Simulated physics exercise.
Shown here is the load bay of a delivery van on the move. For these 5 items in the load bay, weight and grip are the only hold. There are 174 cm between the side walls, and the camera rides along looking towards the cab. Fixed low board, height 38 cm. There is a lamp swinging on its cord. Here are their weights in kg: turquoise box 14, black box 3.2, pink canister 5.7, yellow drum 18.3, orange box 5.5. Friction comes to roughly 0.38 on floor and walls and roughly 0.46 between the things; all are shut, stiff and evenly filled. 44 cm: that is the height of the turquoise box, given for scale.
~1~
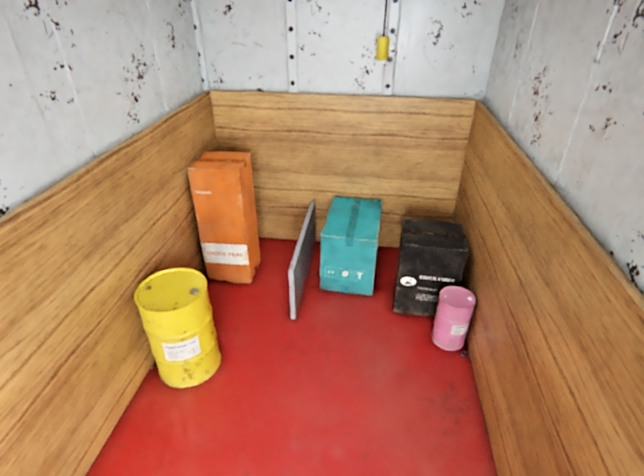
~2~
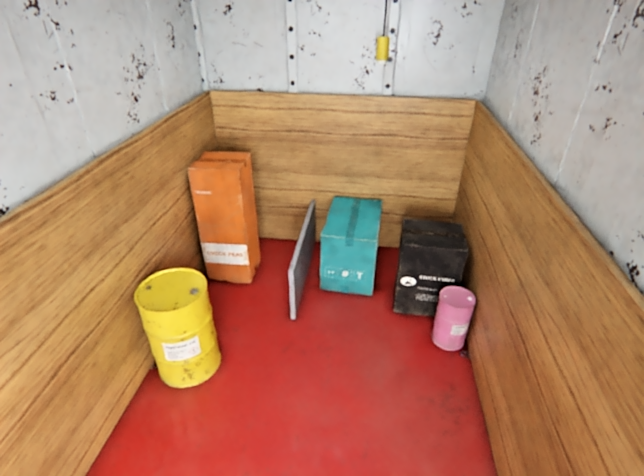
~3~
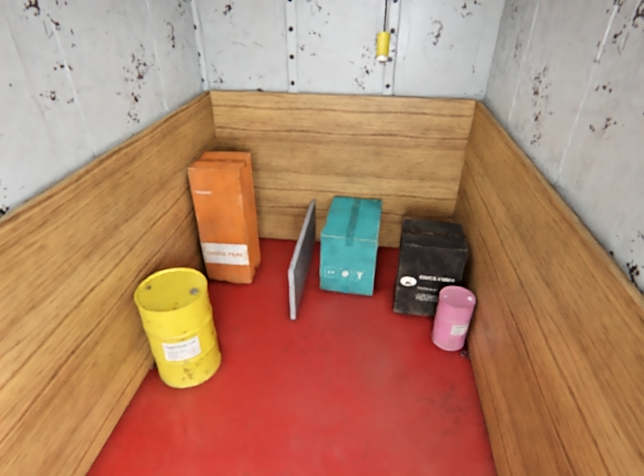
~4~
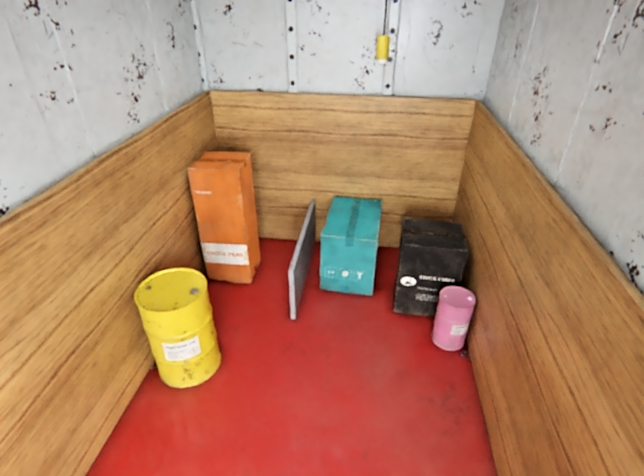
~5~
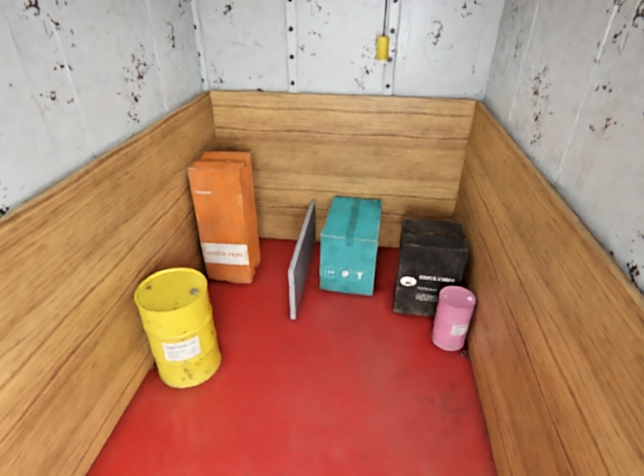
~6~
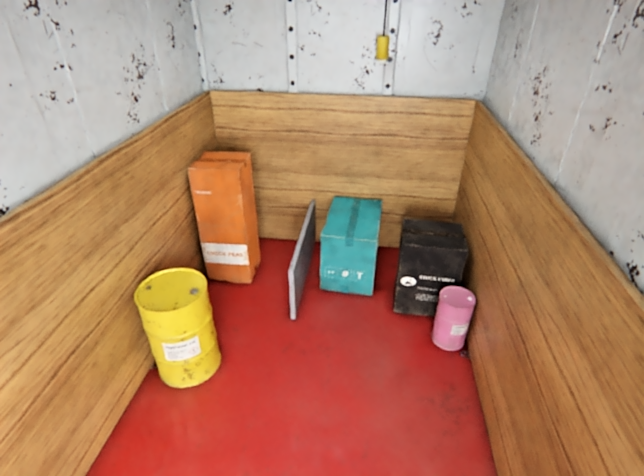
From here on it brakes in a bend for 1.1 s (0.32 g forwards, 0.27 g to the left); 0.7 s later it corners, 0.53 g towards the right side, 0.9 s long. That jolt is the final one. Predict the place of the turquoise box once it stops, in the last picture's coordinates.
(378, 243).
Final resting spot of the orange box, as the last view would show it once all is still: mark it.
It ends up near (272, 223).
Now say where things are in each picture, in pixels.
The first picture shows steady run; turquoise box (352, 243); black box (427, 269).
The second picture shows load feels 0.29 g backwards; yellow drum (181, 328); orange box (228, 220).
The third picture shows load feels 0.29 g backwards; black box (427, 269); pink canister (453, 318).
The fourth picture shows load feels 0.23 g backwards; yellow drum (181, 328); orange box (228, 220).
The fifth picture shows steady run; black box (427, 269); pink canister (453, 318).
The sixth picture shows steady run; turquoise box (352, 243); yellow drum (181, 328).
Then, 0.80 s on from there, load feels 0.32 g forwards, 0.27 g left; turquoise box moved 4 cm near (348, 241); black box moved 5 cm; orange box moved 5 cm.
Then, 2.40 s on from there, load feels 0.53 g right; turquoise box moved 4 cm near (357, 241); black box moved 11 cm; orange box 4° off upright.
Then, 2.60 s on from there, load feels 0.42 g right; turquoise box moved 15 cm near (374, 243); orange box 19° off upright; yellow drum moved 15 cm.
Then, 2.70 s on from there, load feels 0.21 g right; turquoise box moved 18 cm near (378, 243); orange box 31° off upright; yellow drum moved 22 cm.
In the end, toppled in the load bay, orange box; not toppled but over 15 cm from the start, turquoise box and yellow drum; the other 2 under 15 cm from the start. In the last view, turquoise box near (378, 243).
